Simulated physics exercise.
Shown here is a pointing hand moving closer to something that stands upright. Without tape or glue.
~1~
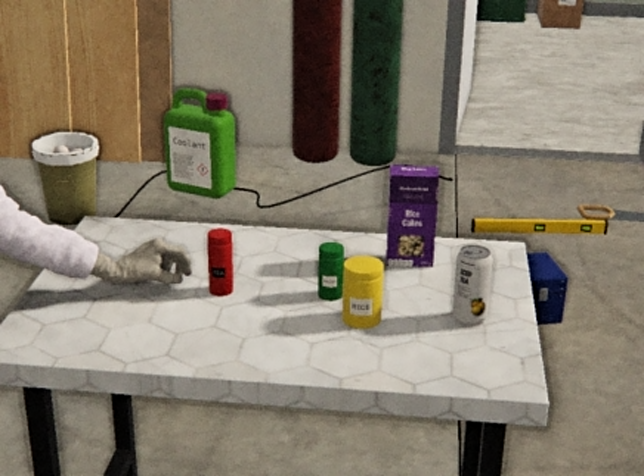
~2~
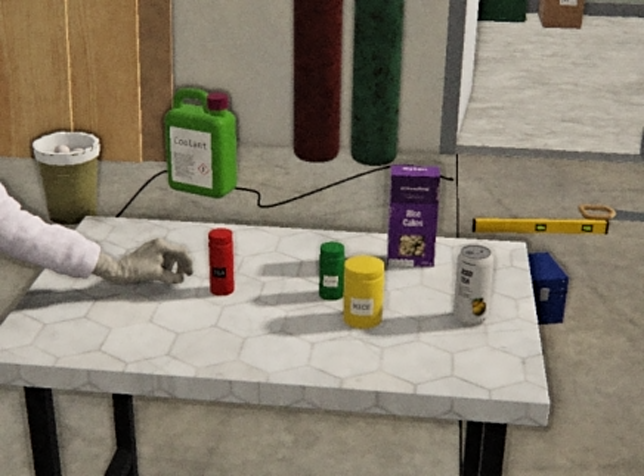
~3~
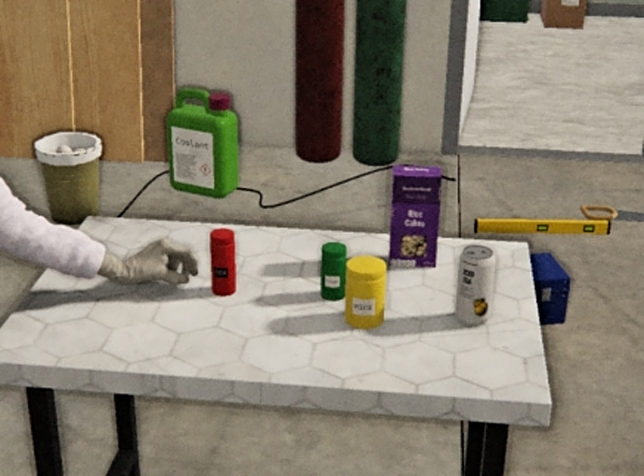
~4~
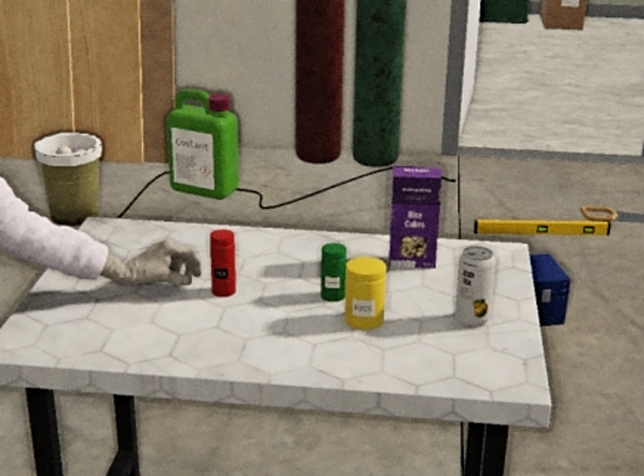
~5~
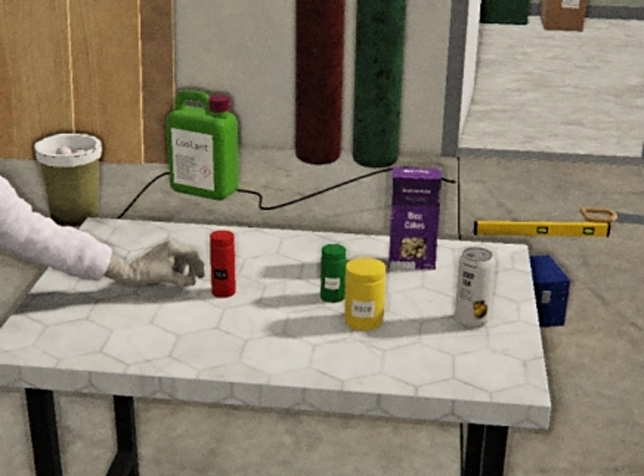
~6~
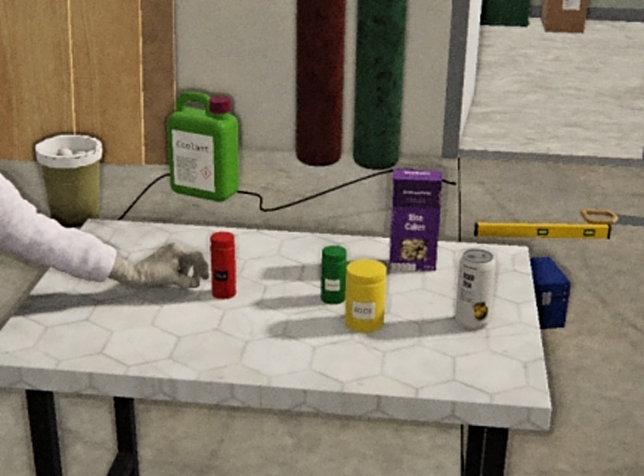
Gloved hand edging slightly right beside a red shaker on a white hexagon-patterned table, while the containers and purple box stay standing.
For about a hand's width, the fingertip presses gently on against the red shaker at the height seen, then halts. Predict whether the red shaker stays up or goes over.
Basically it stays erect here.
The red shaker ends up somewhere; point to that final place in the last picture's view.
Near (282, 269).
Then, 0.70 s after the last picture, red shaker slid about its own width near (243, 267).
Then, 1.40 s after the last picture, red shaker slid well along near (271, 269).
At rest, moved from the start, red shaker. Seen from the same camera at the end, red shaker near (282, 269).
